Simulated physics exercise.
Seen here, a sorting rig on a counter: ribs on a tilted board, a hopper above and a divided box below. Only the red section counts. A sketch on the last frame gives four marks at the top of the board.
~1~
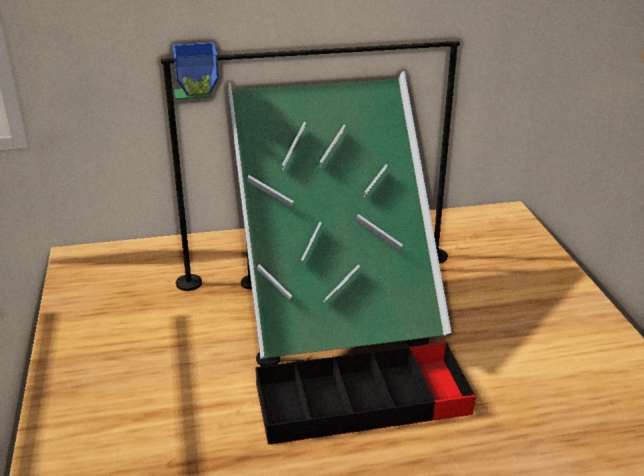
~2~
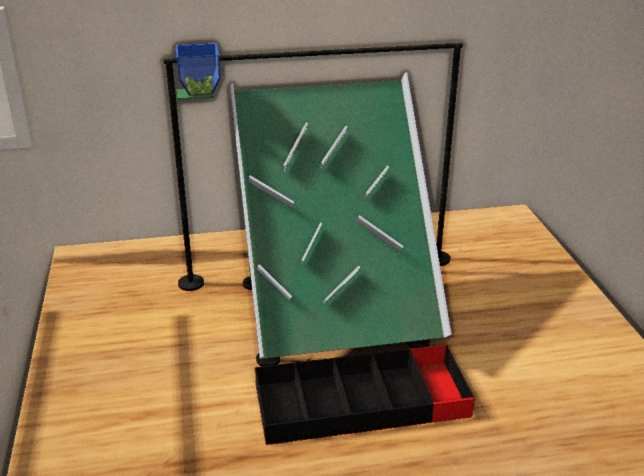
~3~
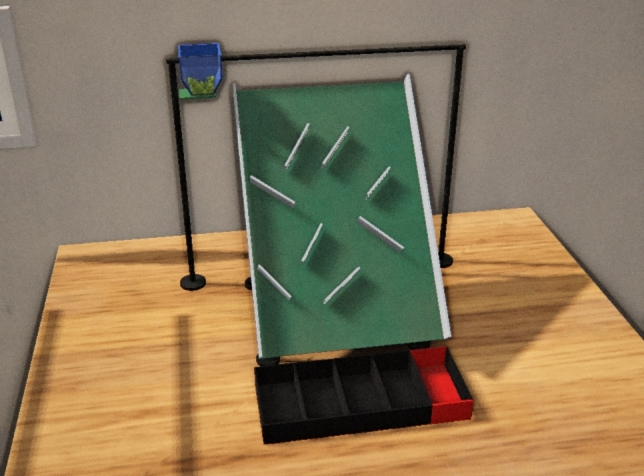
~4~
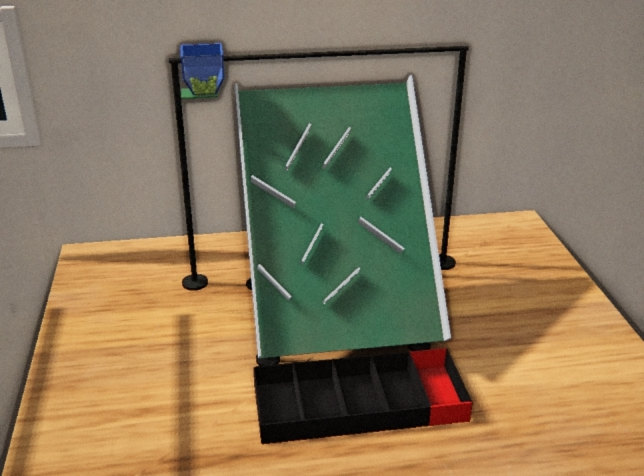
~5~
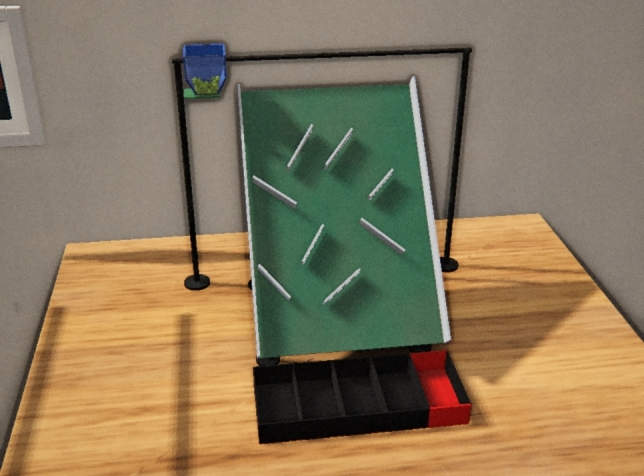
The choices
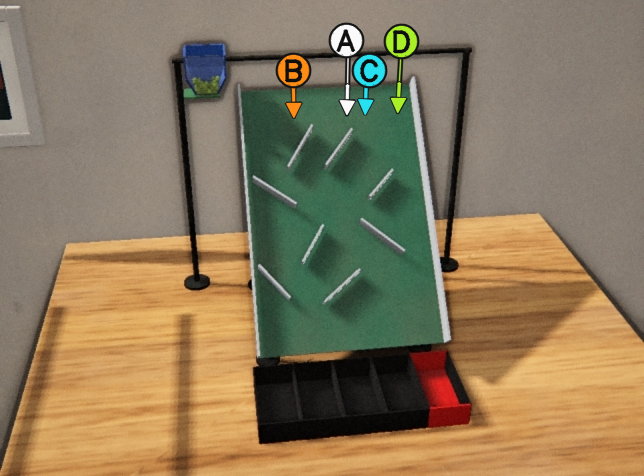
A tilted green board with ribs stands above a divided box while nothing visibly moves.
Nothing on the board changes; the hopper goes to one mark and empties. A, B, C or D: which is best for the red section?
Mark D does it best.
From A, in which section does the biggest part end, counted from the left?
The second from the left.
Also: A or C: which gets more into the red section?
The answer is C.
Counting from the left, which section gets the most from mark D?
The fifth from the left.
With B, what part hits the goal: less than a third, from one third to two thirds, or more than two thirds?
Less than a third.
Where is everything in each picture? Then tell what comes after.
Hopper near (197, 84), dried peas, door shut, in the first frame.
Ribs (284, 166) to (307, 123), (322, 163) to (347, 126), (250, 176) to (294, 203), in the second frame.
Ribs (368, 194) to (390, 167), (303, 261) to (322, 223), (360, 217) to (403, 248), in the third frame.
Ribs (259, 265) to (290, 297), (325, 301) to (360, 268), in the fourth frame.
Red section near (450, 415), number 5 of 5 from the left, in the fifth frame.
On the marked copy, mark A meets the board at (347, 109); mark B meets the board at (293, 112); mark C meets the board at (365, 109); mark D meets the board at (397, 107).
For mark A, none at all in the red section, the bulk in other sections, a small share outside the box.
For mark B, a small share in the red section, all but a few in other sections, only a few outside the box.
For mark C, a small share in the red section, close to two thirds in other sections, close to a quarter outside the box.
For mark D, close to half in the red section, close to a quarter in other sections, close to a third outside the box.
